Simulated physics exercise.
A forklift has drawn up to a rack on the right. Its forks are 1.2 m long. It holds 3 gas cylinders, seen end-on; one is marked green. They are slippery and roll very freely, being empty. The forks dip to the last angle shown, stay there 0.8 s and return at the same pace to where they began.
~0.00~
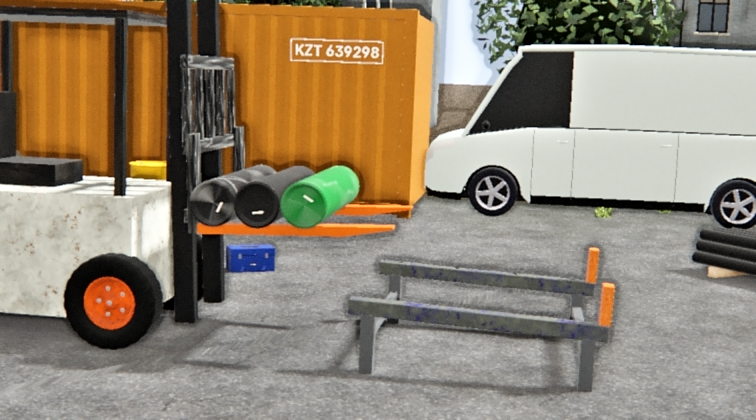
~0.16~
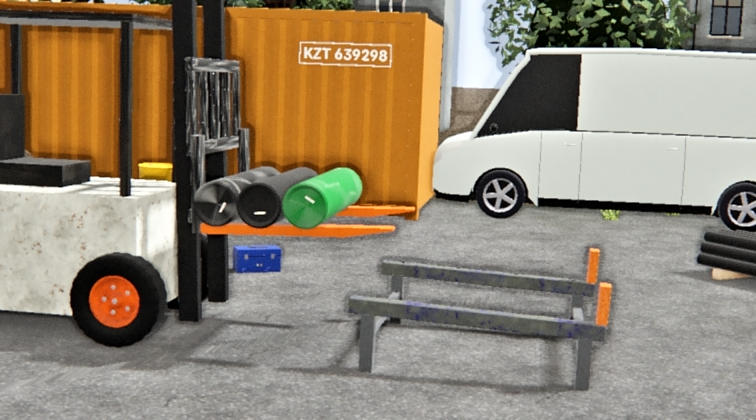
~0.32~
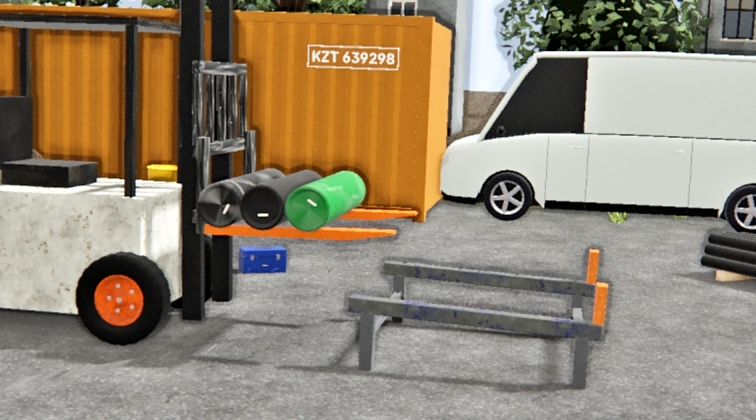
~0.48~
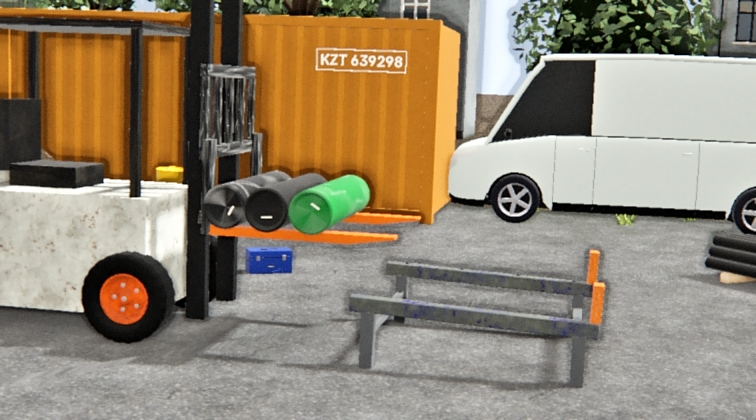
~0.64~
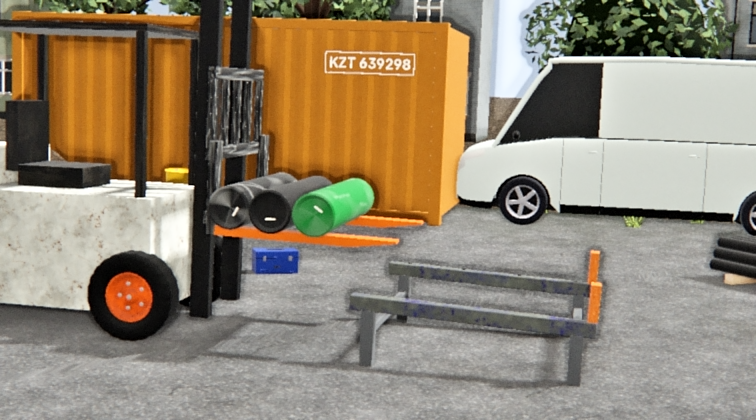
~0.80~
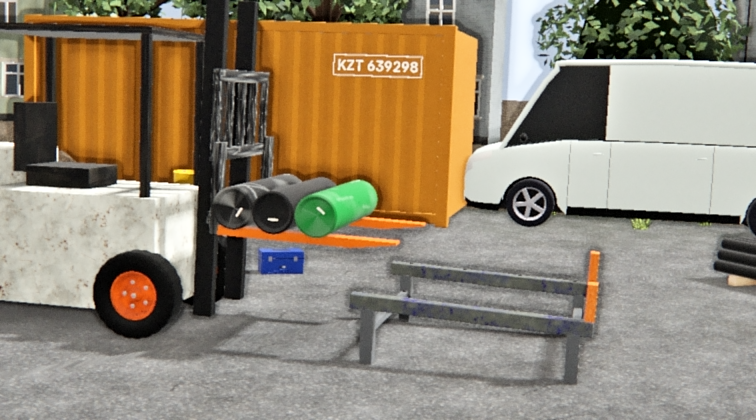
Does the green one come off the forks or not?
Green remains on the forks.
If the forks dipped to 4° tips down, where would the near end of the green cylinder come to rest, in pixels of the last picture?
Near (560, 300).
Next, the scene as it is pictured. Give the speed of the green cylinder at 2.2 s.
Near 0.1 m/s.
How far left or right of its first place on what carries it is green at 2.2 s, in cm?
Green 15 right.
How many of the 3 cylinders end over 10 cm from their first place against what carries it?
The count is 0.
By 2.2 s, green is on the forks, 35 cm from the tips; 0 off the forks so far.
Finally (4.0 s), green is on the forks, 50 cm from the tips; 0 off the forks so far.
